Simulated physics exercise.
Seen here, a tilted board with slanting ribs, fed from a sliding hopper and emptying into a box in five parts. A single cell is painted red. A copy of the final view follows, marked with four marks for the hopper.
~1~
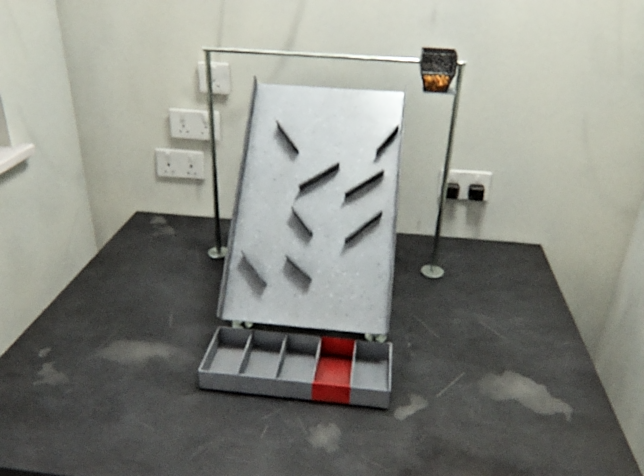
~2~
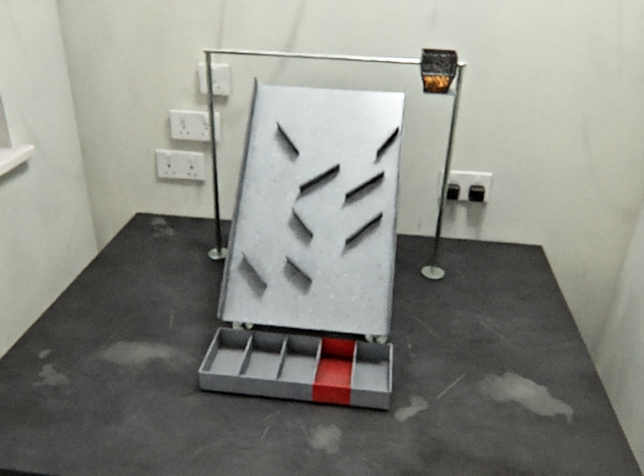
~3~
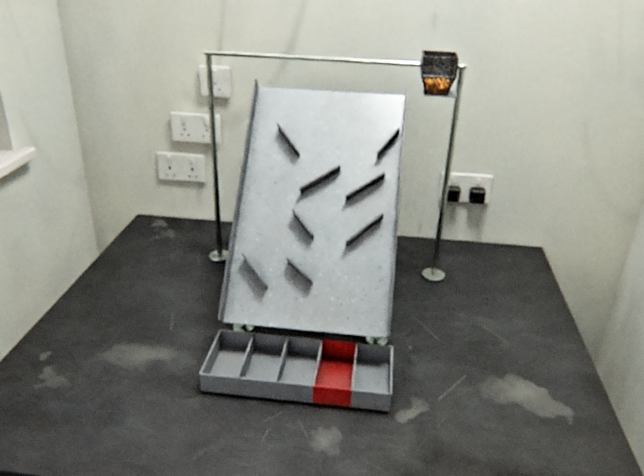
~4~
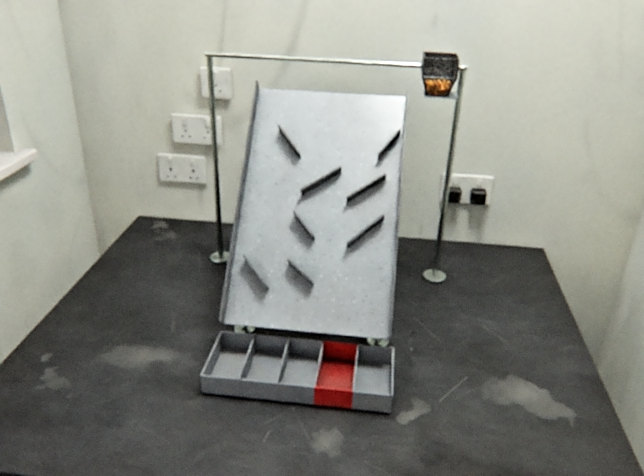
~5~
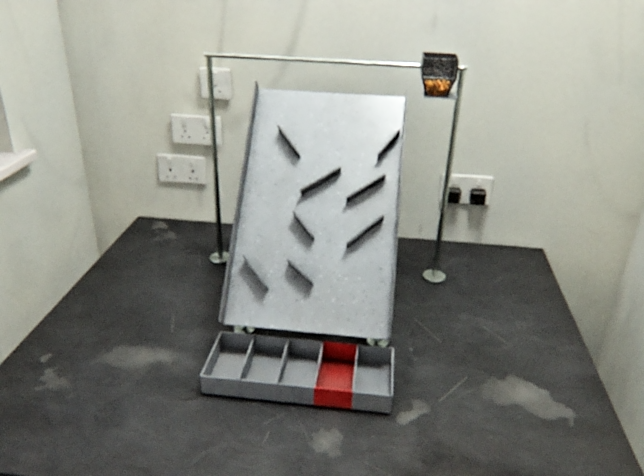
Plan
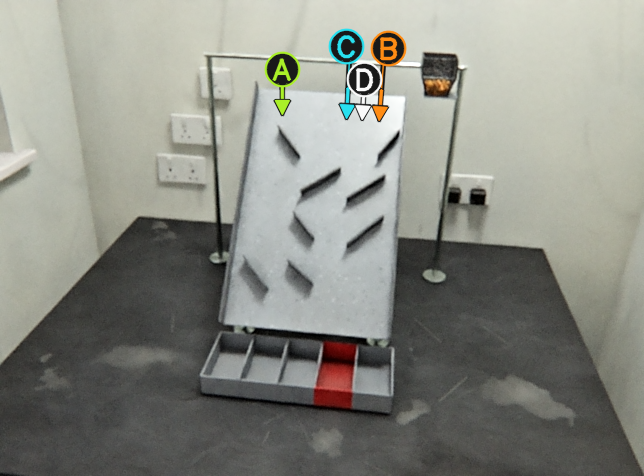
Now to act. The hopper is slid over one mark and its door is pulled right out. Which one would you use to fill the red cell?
B is best.
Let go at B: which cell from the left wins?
The fourth.
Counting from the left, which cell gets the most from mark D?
The fourth.
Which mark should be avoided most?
It is A.
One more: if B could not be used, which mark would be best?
D.
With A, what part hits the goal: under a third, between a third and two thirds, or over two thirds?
Mark A gives under a third.
On the marked copy, mark A meets the board at (282, 109); mark B meets the board at (379, 115); mark C meets the board at (346, 113); mark D meets the board at (362, 114).
With A, a small share in the red cell, all but a few in other cells.
With B, the bulk in the red cell, close to a quarter in other cells.
With C, close to a third in the red cell, close to two thirds in other cells.
With D, close to two thirds in the red cell, close to a third in other cells, only a few outside the box.
